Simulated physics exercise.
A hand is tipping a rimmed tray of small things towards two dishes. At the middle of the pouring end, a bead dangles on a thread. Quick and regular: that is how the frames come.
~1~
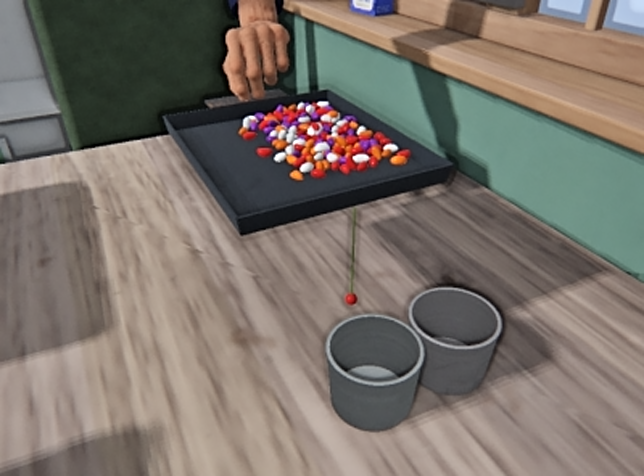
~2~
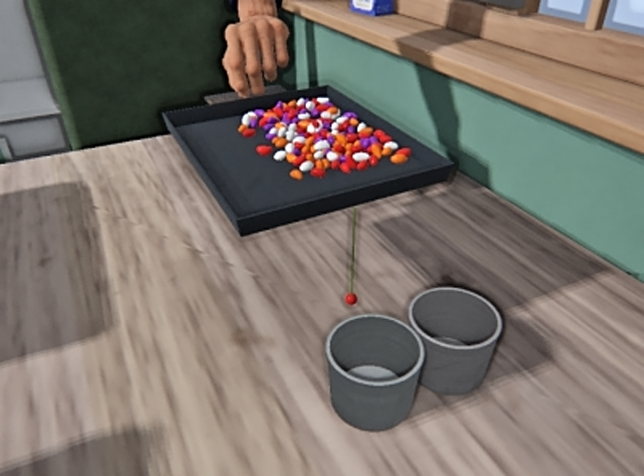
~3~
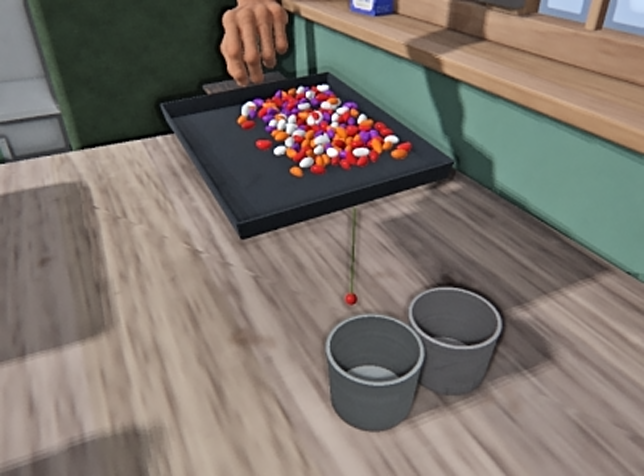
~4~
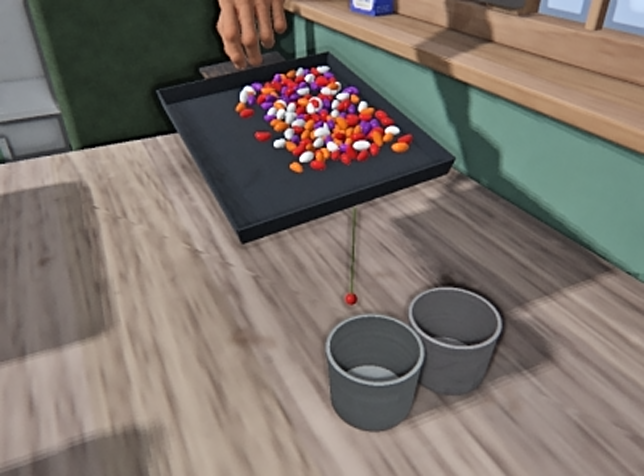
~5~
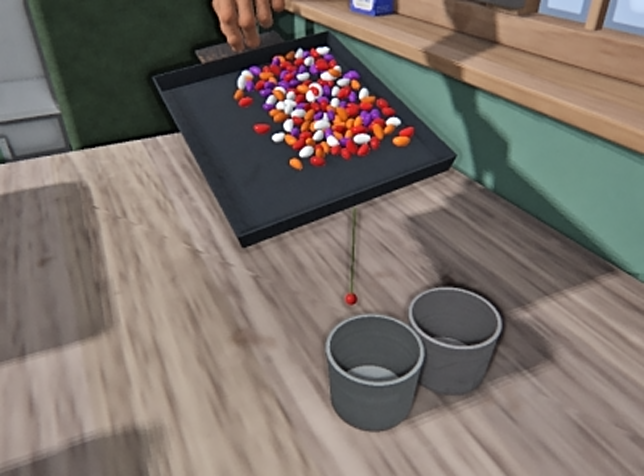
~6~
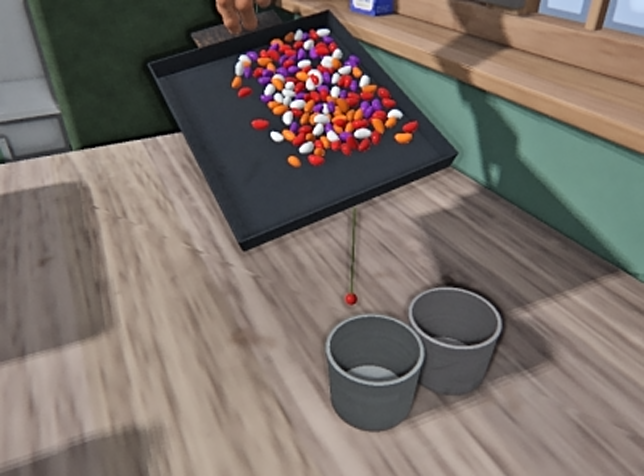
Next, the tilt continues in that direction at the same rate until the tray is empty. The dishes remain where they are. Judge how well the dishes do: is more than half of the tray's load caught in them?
A lesser share is caught.
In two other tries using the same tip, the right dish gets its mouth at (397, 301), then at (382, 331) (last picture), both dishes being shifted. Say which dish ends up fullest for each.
The dish at left, then the dish at left.
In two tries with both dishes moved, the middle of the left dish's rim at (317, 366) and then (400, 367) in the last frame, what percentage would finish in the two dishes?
First 40 per cent, second 0 per cent.
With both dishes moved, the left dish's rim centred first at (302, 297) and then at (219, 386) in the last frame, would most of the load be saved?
The first place gets a lesser share, the second the greater share.
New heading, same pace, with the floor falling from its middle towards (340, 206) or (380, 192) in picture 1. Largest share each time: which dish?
On the first try it's the left-side dish, on the second the right-side dish.
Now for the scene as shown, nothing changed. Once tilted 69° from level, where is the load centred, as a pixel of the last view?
The load's middle is around (279, 227).
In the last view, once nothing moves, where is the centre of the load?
Around (264, 424), give or take.
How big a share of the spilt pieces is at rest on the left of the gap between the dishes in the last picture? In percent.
100 per cent, roughly.
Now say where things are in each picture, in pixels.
Corners of the pouring end (239, 215) and (449, 163), level; middle of the load (317, 139), jelly beans; left dish (398, 401); right dish (479, 365); bead on its thread (351, 299), in the first picture.
Corners of the pouring end (239, 217) and (449, 163), level; middle of the load (317, 137), in the second picture.
Corners of the pouring end (240, 221) and (450, 160), tipped barely, lowest at the left corner; middle of the load (317, 130), in the third picture.
Corners of the pouring end (240, 227) and (451, 157), tipped a little, lowest at the left corner; middle of the load (316, 119), in the fourth picture.
Corners of the pouring end (240, 233) and (452, 154), tipped clearly, lowest at the left corner; middle of the load (316, 108), in the fifth picture.
Corners of the pouring end (241, 238) and (453, 152), tipped clearly, lowest at the left corner; middle of the load (316, 97); left dish (398, 401); right dish (479, 365), in the sixth picture.
Just after the last frame, tray tipped steeply; the larger part on the tray; just a few outside both; roughly a quarter in the air.
A moment on, tray tipped past a quarter turn; about a tenth on the tray; just a few in the left dish; roughly two thirds outside both; roughly a quarter in the air.
Further on, tray tipped past a quarter turn; about a tenth in the left dish; almost all outside both.
When it is over, tray tipped past a quarter turn; about a tenth in the left dish; not one in the right dish; almost all outside both.
